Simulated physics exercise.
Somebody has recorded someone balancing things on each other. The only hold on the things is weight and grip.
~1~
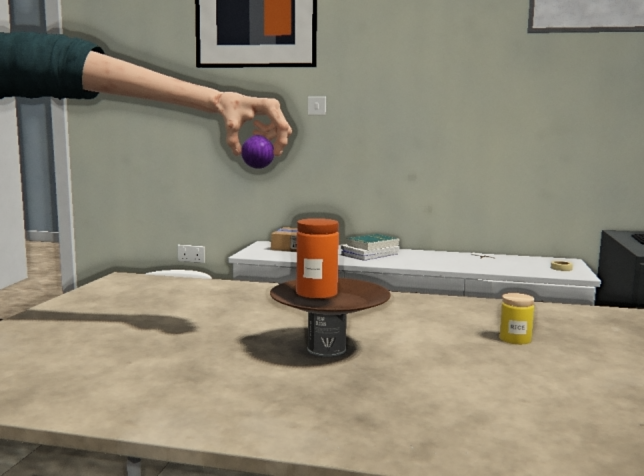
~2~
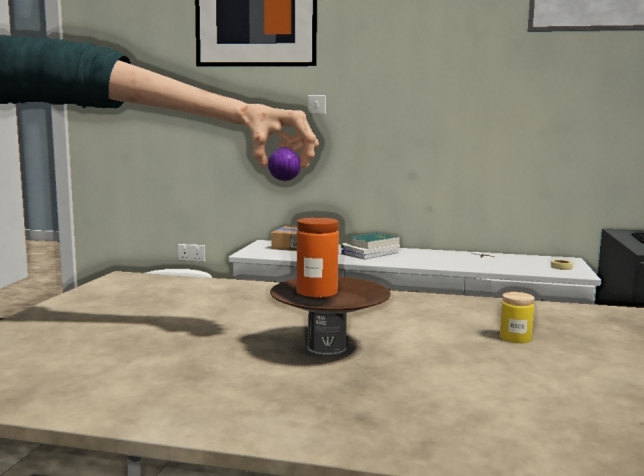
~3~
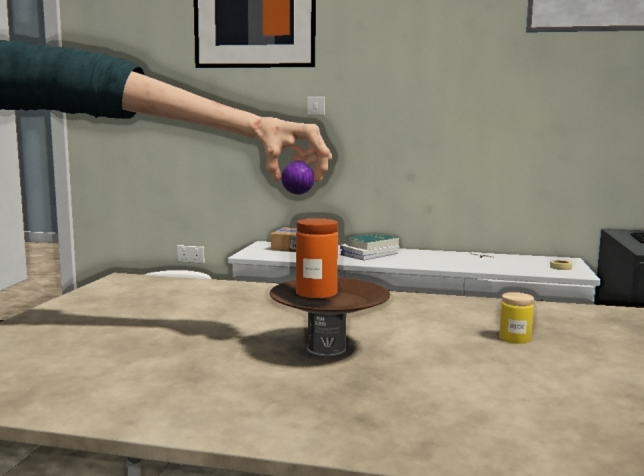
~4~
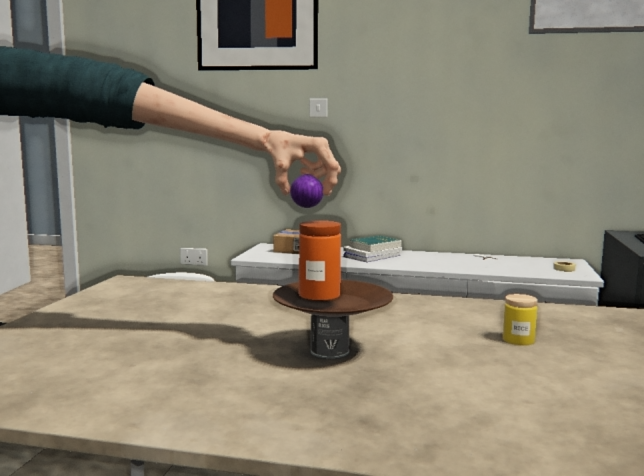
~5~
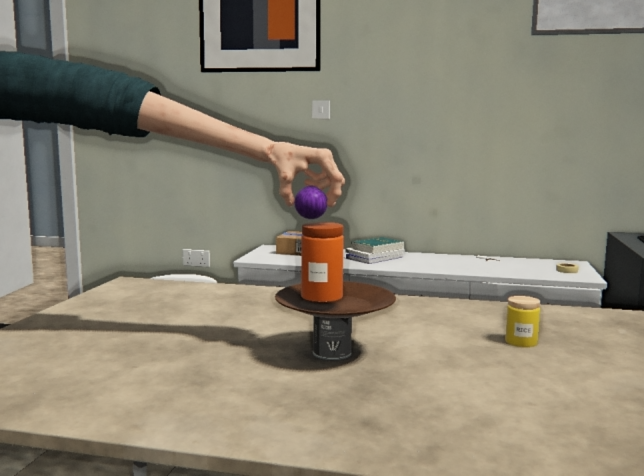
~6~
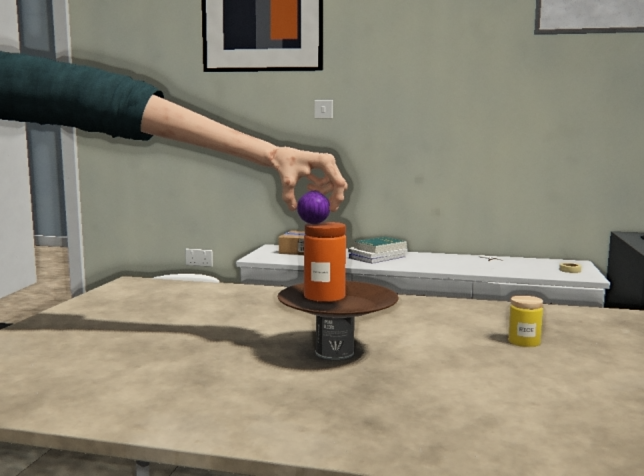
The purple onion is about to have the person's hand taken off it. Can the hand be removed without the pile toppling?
Yes. The pile stays together.
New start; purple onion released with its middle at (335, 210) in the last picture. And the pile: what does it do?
Outcome: The pile is still standing.
Then, 0.40 s later than the last frame, all is still.
Then, 1.20 s later than the last frame, purple onion resting near (313, 208).
When it is over, all 5 as before. End places, in pixels of the last picture, purple onion near (312, 208). The pile holds.
